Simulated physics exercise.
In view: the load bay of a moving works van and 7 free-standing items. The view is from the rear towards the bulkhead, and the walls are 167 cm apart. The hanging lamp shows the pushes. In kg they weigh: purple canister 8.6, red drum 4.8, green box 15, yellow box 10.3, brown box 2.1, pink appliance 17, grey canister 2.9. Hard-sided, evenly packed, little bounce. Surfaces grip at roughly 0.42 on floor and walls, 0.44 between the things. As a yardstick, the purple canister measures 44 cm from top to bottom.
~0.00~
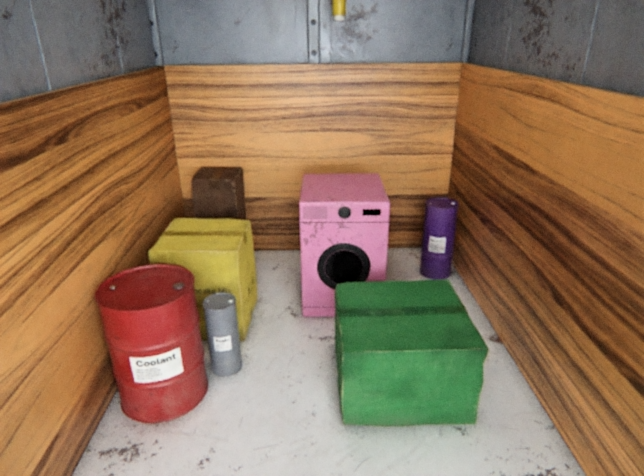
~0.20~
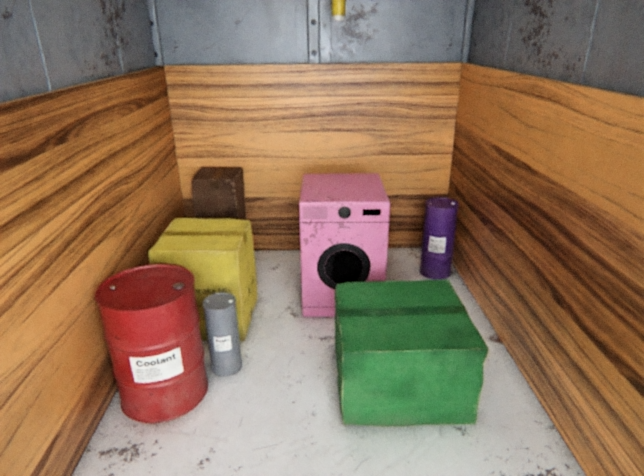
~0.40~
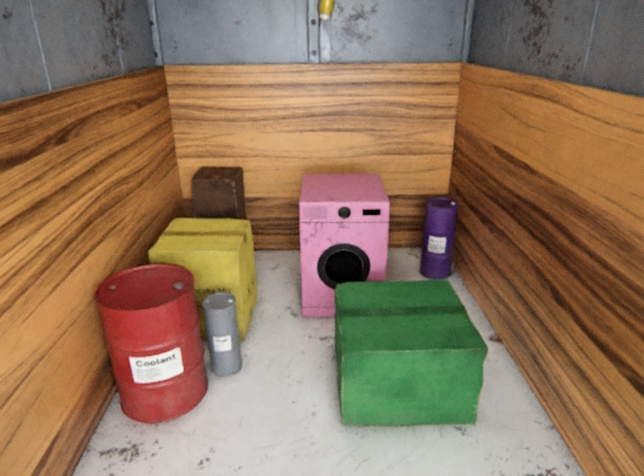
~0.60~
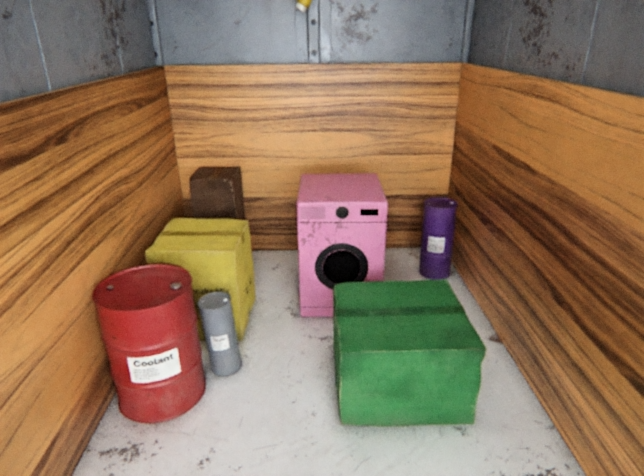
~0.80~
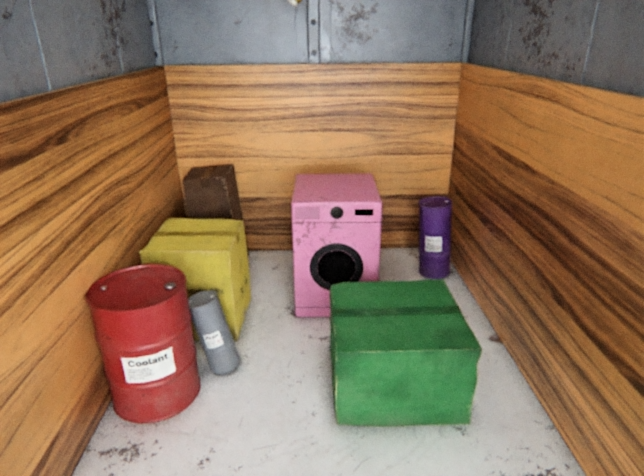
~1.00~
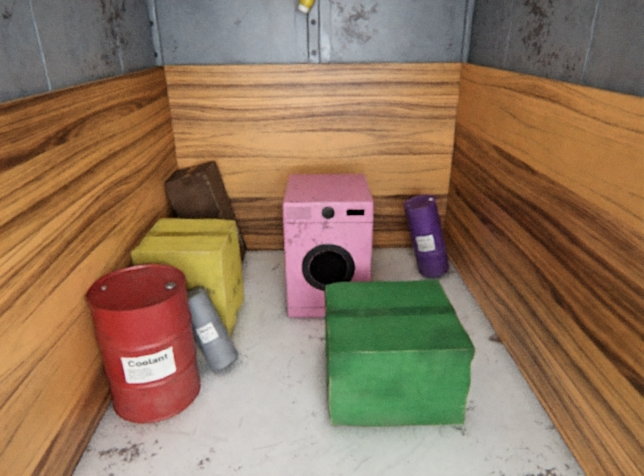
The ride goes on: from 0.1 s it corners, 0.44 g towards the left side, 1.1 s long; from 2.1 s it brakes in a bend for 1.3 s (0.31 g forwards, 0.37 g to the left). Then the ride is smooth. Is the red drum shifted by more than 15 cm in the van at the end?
The red drum keeps its place.
Around 1.40 s, smooth; red drum shifted 3 cm near (148, 342); grey canister on its side; purple canister at 61° to upright.
Around 2.60 s, push 0.31 g forwards, 0.37 g left; red drum shifted 3 cm near (148, 342); purple canister on its side; grey canister on its side.
Finally (4.5 s), on their side or leaning hard in the van, purple canister and grey canister; not toppled but over 15 cm from the start, green box and pink appliance; the other 3 still in place (within 15 cm). In the last view, red drum near (148, 342).
